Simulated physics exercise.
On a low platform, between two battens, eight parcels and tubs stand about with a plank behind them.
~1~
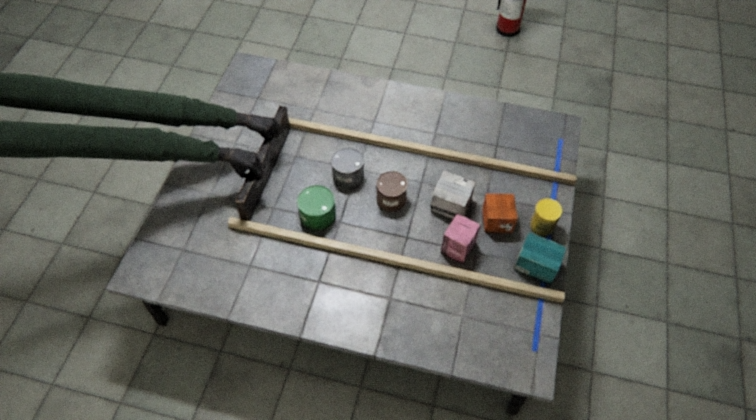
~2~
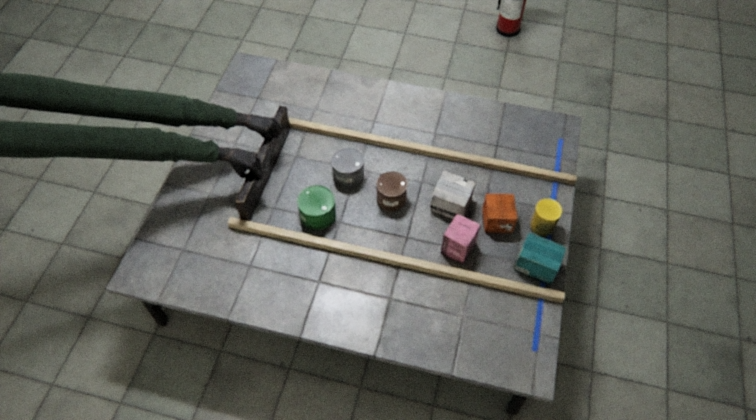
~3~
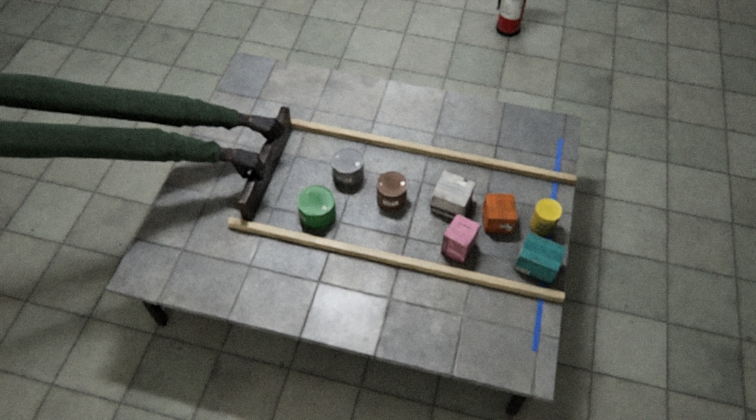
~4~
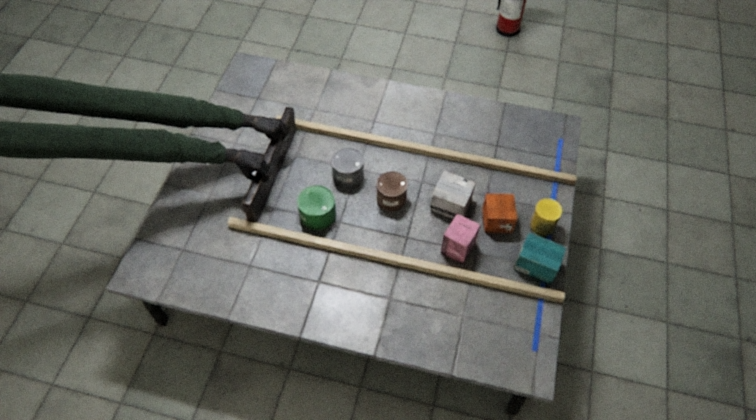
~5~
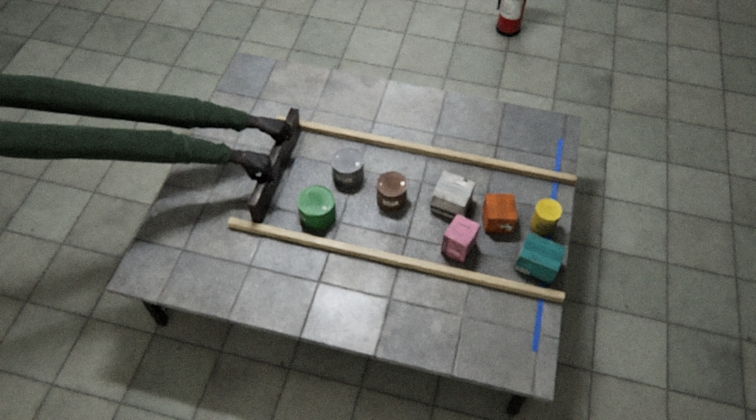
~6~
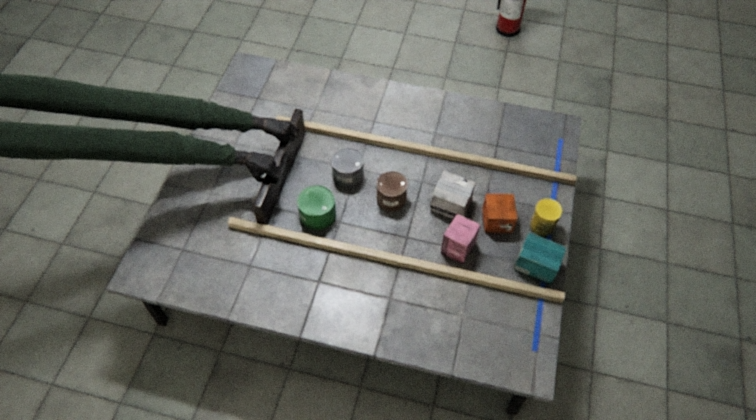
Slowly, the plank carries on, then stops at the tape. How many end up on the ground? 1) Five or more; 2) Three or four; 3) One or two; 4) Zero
Answer: 1.
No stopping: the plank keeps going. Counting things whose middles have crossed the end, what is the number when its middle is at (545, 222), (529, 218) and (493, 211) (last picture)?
In order, that gives 5, then 5, then 3.
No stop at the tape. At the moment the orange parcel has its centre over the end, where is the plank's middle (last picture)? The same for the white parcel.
Its middle is about (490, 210) and about (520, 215).
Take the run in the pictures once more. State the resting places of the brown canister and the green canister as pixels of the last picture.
You'll find the brown canister at roughly (567, 233) and the green canister at roughly (567, 266).
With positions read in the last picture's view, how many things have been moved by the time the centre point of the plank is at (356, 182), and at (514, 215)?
At the first point the count is 3, at the second it's 8.
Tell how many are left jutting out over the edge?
The total comes out at 3.
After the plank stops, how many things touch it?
My count gives 3.
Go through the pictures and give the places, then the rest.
Turquoise parcel (540, 258); yellow pail (546, 218); orange parcel (499, 213); plank (265, 162); tape (549, 234), in the first frame.
Yellow pail (546, 218); pink box (460, 239), in the second frame.
Orange parcel (499, 213); grey canister (348, 168), in the third frame.
Turquoise parcel (540, 259); plank (271, 164), in the fourth frame.
Yellow pail (546, 218); brown canister (392, 191), in the fifth frame.
Turquoise parcel (540, 259); yellow pail (546, 218); orange parcel (499, 213); plank (281, 166); tape (549, 234), in the sixth frame.
A little later, none off yet; turquoise parcel at rest near (540, 259); yellow pail at rest near (546, 218); orange parcel at rest near (499, 213).
When it is over, the number that fall off is five or more; down, white parcel, pink box, orange parcel, yellow pail and turquoise parcel.
